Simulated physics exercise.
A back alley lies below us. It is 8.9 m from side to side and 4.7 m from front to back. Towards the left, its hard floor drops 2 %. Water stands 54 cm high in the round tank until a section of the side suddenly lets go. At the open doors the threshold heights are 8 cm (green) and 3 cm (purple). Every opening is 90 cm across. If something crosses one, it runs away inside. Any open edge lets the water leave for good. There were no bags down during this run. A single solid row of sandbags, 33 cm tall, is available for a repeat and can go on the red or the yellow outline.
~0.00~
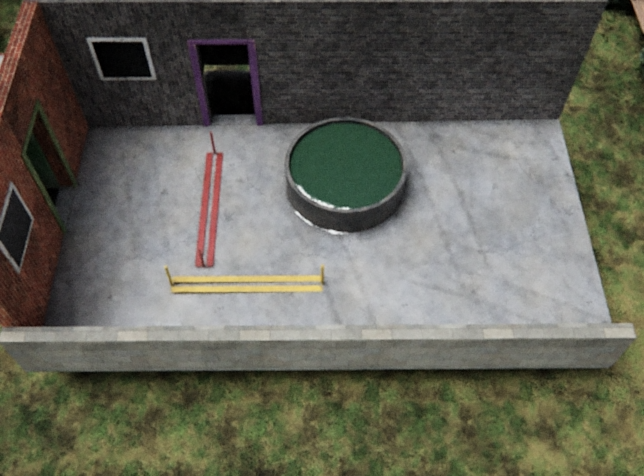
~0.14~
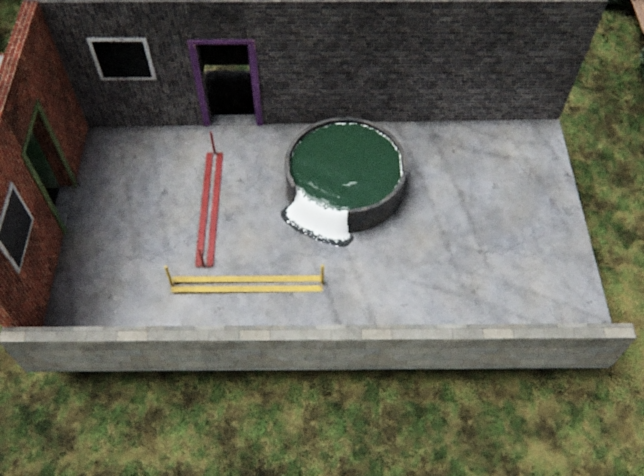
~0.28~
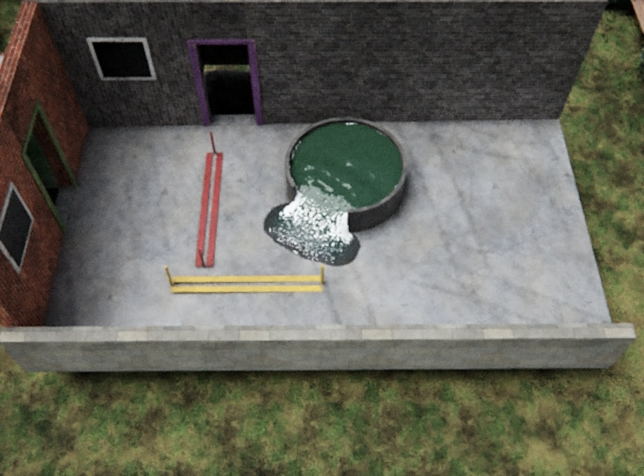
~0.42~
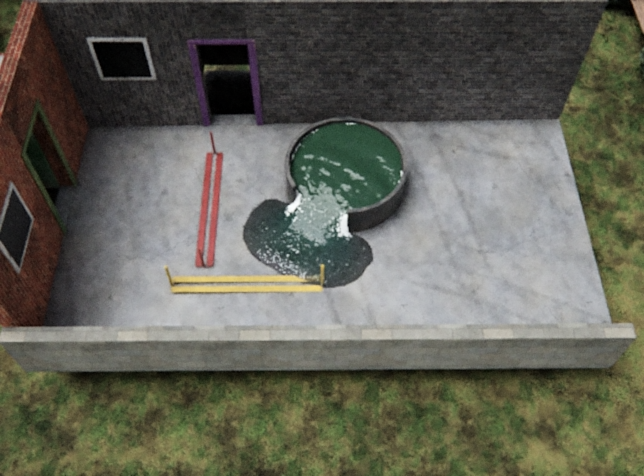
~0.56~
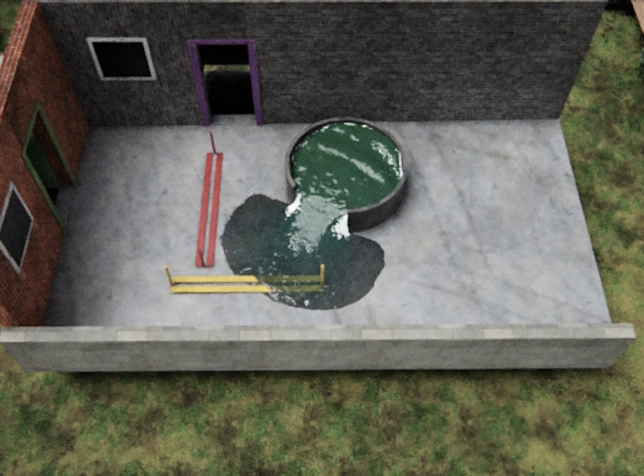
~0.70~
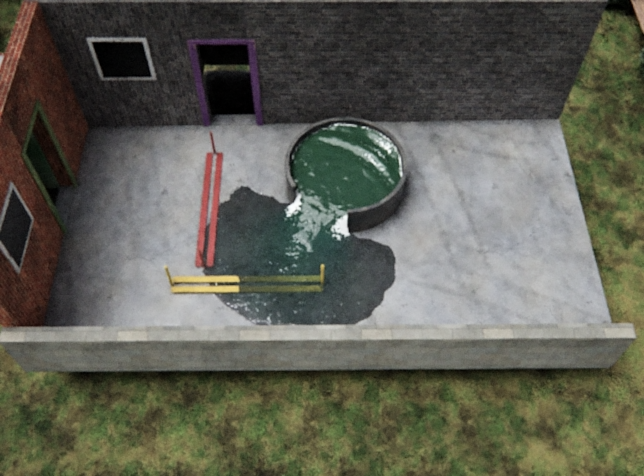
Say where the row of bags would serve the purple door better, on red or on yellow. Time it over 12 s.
On yellow.
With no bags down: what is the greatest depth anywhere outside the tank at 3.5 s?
Max depth: Near 28 cm.
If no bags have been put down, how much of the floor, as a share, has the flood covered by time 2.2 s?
I'd guess around 30 in a hundred.
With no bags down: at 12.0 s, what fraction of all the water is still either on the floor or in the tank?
I'd put what remains at some 98 per cent.
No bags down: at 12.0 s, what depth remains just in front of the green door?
About 11.0 centimetres.
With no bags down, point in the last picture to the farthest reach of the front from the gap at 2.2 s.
Tip position: Roughly (39, 349), last view.
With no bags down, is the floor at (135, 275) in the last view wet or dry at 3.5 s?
Soaked.
After 1.4 s water covers 25 % of the floor and is deepest (24 cm) near (254, 346) in the run without bags; in at the purple door, 0 L with no bags, 0 L with the row on red, 0 L on yellow.
After 2.2 s water covers 30 % of the floor and is deepest (28 cm) near (39, 349) in the run without bags; in at the purple door, 0 L with no bags, 0 L with the row on red, 0 L on yellow.
After 3.5 s water covers 40 % of the floor and is deepest (28 cm) near (39, 349) in the run without bags; in at the purple door, 0 L with no bags, 0 L with the row on red, 0 L on yellow.
After 7.0 s water covers 70 % of the floor and is deepest (18 cm) near (88, 134) in the run without bags; in at the purple door, 0 L with no bags, 12 L with the row on red, 0 L on yellow.
After 12.0 s water covers 75 % of the floor and is deepest (12 cm) near (39, 349) in the run without bags; in at the purple door, 12 L with no bags, 45 L with the row on red, 1 L on yellow.
